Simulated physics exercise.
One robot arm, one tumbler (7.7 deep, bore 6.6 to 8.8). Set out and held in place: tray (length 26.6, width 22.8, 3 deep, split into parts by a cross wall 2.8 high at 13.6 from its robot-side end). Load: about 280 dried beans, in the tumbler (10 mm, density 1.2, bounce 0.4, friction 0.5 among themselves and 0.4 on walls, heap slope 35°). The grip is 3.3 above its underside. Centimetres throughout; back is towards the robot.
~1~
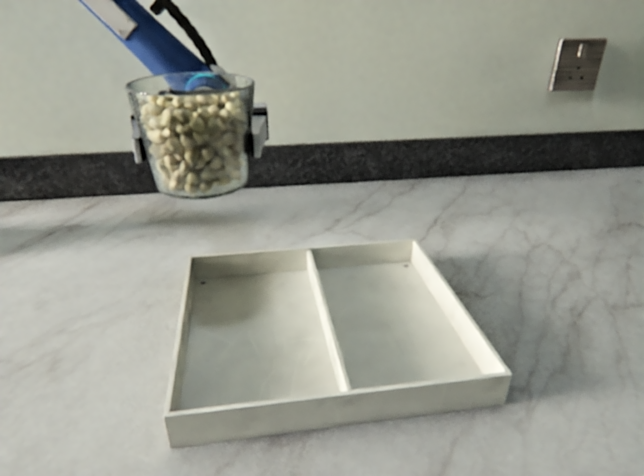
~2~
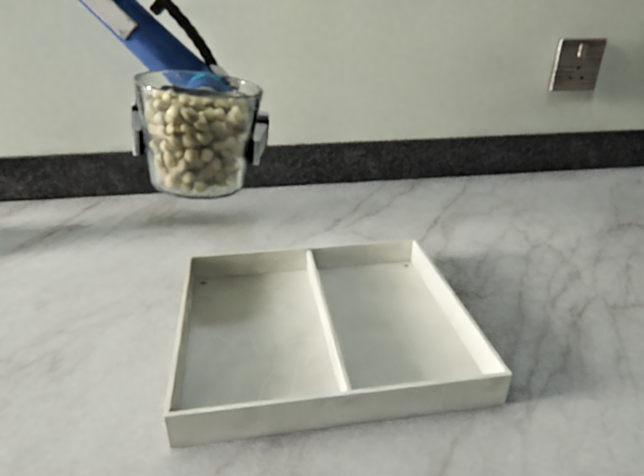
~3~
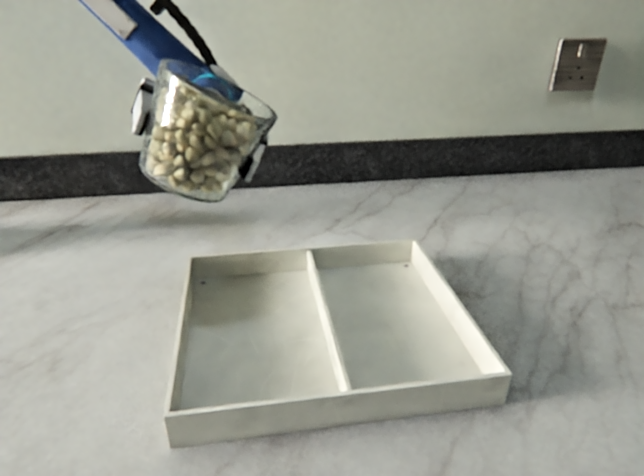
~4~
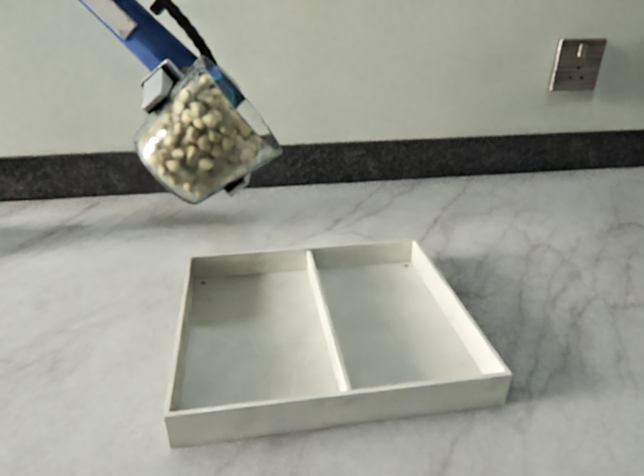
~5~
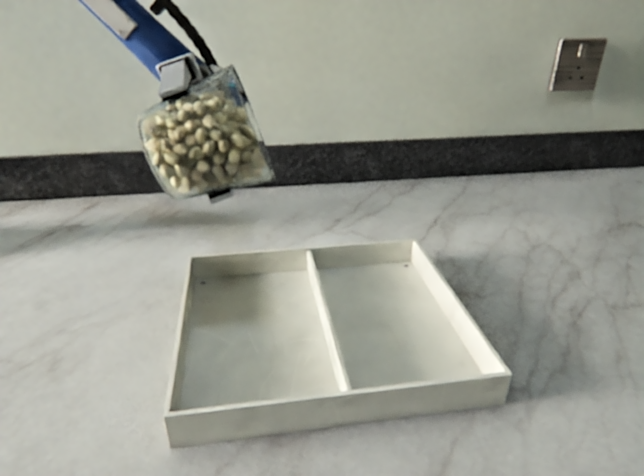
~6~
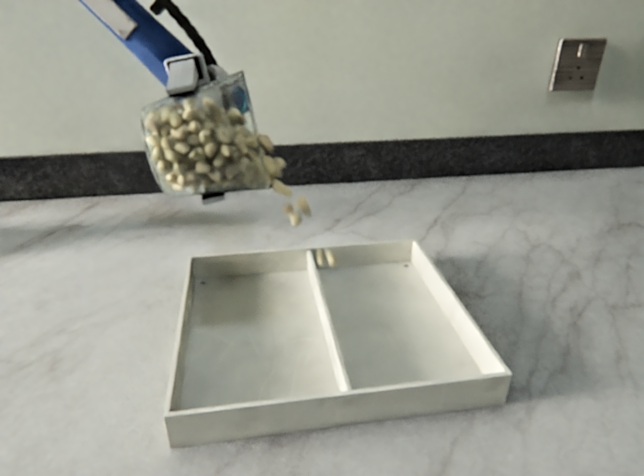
The video shows a blue robot arm holding a clear tumbler of pale beans above a white tray split into two compartments; the arm steadily tilts the tumbler to the right, and a few beans drop from its mouth.
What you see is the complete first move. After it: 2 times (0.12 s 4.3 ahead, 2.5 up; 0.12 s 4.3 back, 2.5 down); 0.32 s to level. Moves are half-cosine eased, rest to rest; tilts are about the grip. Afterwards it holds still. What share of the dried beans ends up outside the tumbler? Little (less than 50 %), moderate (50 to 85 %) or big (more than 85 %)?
Answer: Big; more than 85 % of the dried beans finish outside the tumbler.
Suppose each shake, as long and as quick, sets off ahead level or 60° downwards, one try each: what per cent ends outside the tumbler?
Some 95 and 40 per cent.
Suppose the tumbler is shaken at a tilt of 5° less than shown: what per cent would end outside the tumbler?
It would be near 95 per cent.
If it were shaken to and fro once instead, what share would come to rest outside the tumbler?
Then about 95 per cent.
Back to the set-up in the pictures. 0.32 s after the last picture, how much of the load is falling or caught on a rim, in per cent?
About 4 per cent.
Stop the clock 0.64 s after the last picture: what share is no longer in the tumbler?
Near 100 per cent so far.
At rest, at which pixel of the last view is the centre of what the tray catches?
Around (392, 318).
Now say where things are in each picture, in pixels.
Tumbler middle at (198, 137), level; upper third of the load around (196, 116), from x 145 to 240, top at y 100; 277 in the tumbler, in the first frame.
Tumbler middle at (199, 137), tilted 8° forward; upper third of the load around (194, 116), from x 150 to 245, top at y 95, in the second frame.
Tumbler middle at (201, 138), tilted 28° forward; upper third of the load around (192, 117), from x 150 to 250, top at y 85, in the third frame.
Tumbler middle at (204, 139), tilted 52° forward; upper third of the load around (198, 118), from x 150 to 250, top at y 85, in the fourth frame.
Tumbler middle at (205, 141), tilted 72° forward; upper third of the load around (201, 121), from x 150 to 260, top at y 95, in the fifth frame.
Tumbler middle at (206, 142), tilted 80° forward; upper third of the load around (192, 128), from x 155 to 335, top at y 105; 270 in the tumbler, 7 in flight or on a rim, in the sixth frame.
Then, 0.32 s after the last picture, tilted 80° forward, highest piece 20 above the table; 226 in the far-side part, 23 in the robot-side part, 17 in the tumbler, 11 in flight or on a rim.
Then, 0.64 s after the last picture, tilted 40° forward, highest piece 20 above the table; 242 in the far-side part, 26 in the robot-side part, 4 in the tumbler, 4 on the table or floor, 1 in flight or on a rim.
Then, 1.00 s after the last picture, level, highest piece 18 above the table; 243 in the far-side part, 26 in the robot-side part, 4 in the tumbler, 4 on the table or floor.
Then, 2.05 s after the last picture, level, highest piece 18 above the table; 243 in the far-side part, 26 in the robot-side part, 4 in the tumbler, 4 on the table or floor.
Final count, 243 in the far-side part, 26 in the robot-side part, 4 in the tumbler, 4 on the table or floor. That is 99 % outside the tumbler.
